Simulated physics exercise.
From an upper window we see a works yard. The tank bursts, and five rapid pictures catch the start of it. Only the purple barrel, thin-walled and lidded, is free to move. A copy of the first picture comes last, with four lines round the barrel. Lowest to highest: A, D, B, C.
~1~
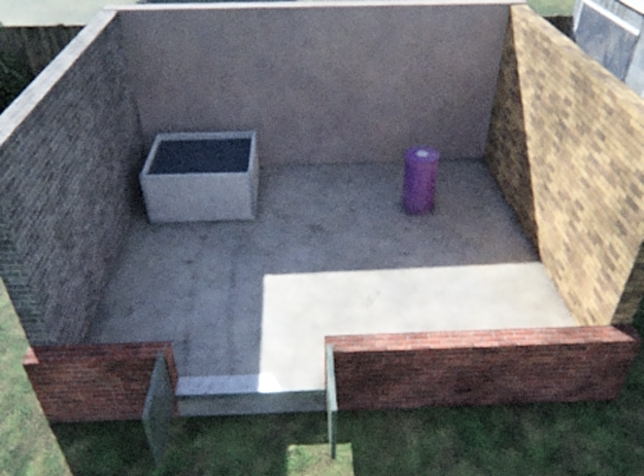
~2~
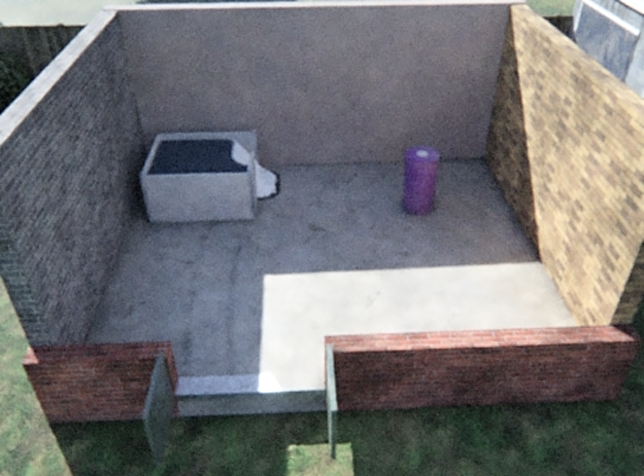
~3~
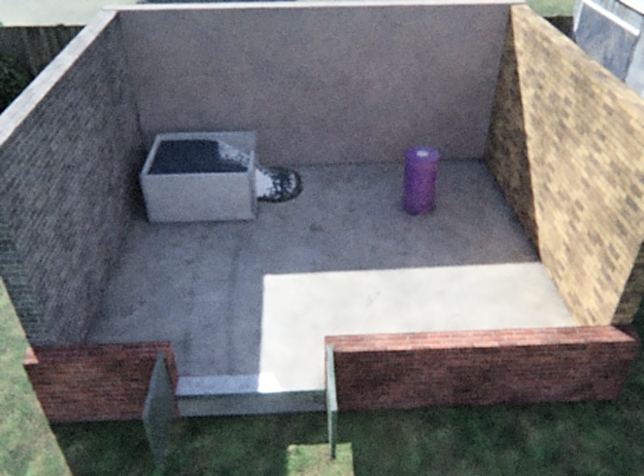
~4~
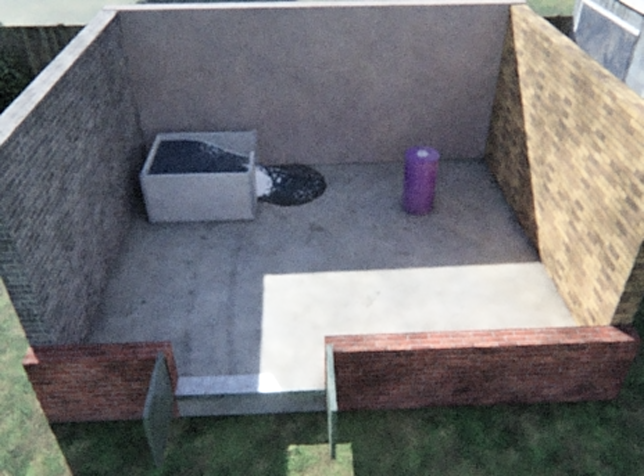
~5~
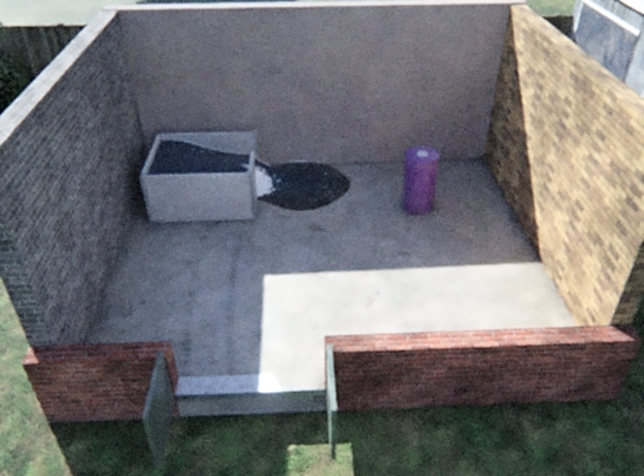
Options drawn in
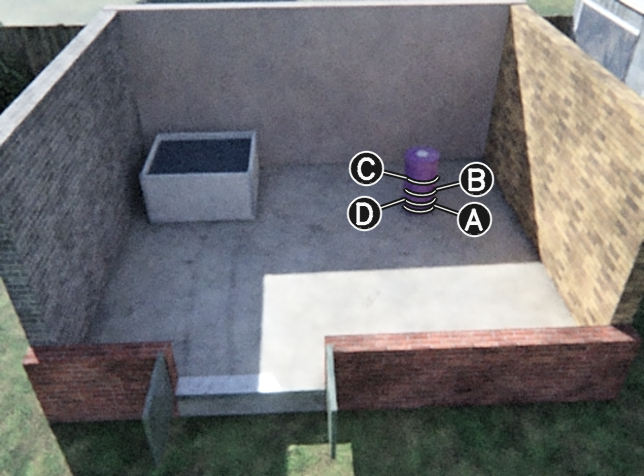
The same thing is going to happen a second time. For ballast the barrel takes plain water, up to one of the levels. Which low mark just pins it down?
Take D.
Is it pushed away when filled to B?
No.
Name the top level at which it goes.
A.
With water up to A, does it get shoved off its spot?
Yes, it does.
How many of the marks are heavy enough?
Three of them.
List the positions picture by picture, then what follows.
Lid of the purple barrel at (423, 154); tank full, its middle at (202, 157); open gate at (248, 341).
Water covers 1 % of the ground and is seen nearest the barrel at (272, 188).
Water covers 3 % of the ground and is seen nearest the barrel at (296, 187).
Water covers 5 % of the ground and is seen nearest the barrel at (319, 187).
Lid of the purple barrel at (423, 154); water covers 7 % of the ground and is seen nearest the barrel at (343, 186).
On the marked copy, A at (421, 211); B at (422, 195); C at (424, 183); D at (421, 204); from the bottom up A, D, B, C.
For level A, it is pushed about 4 times its own width away.
For level B, it does not move.
For level C, it does not move.
For level D, it does not move.
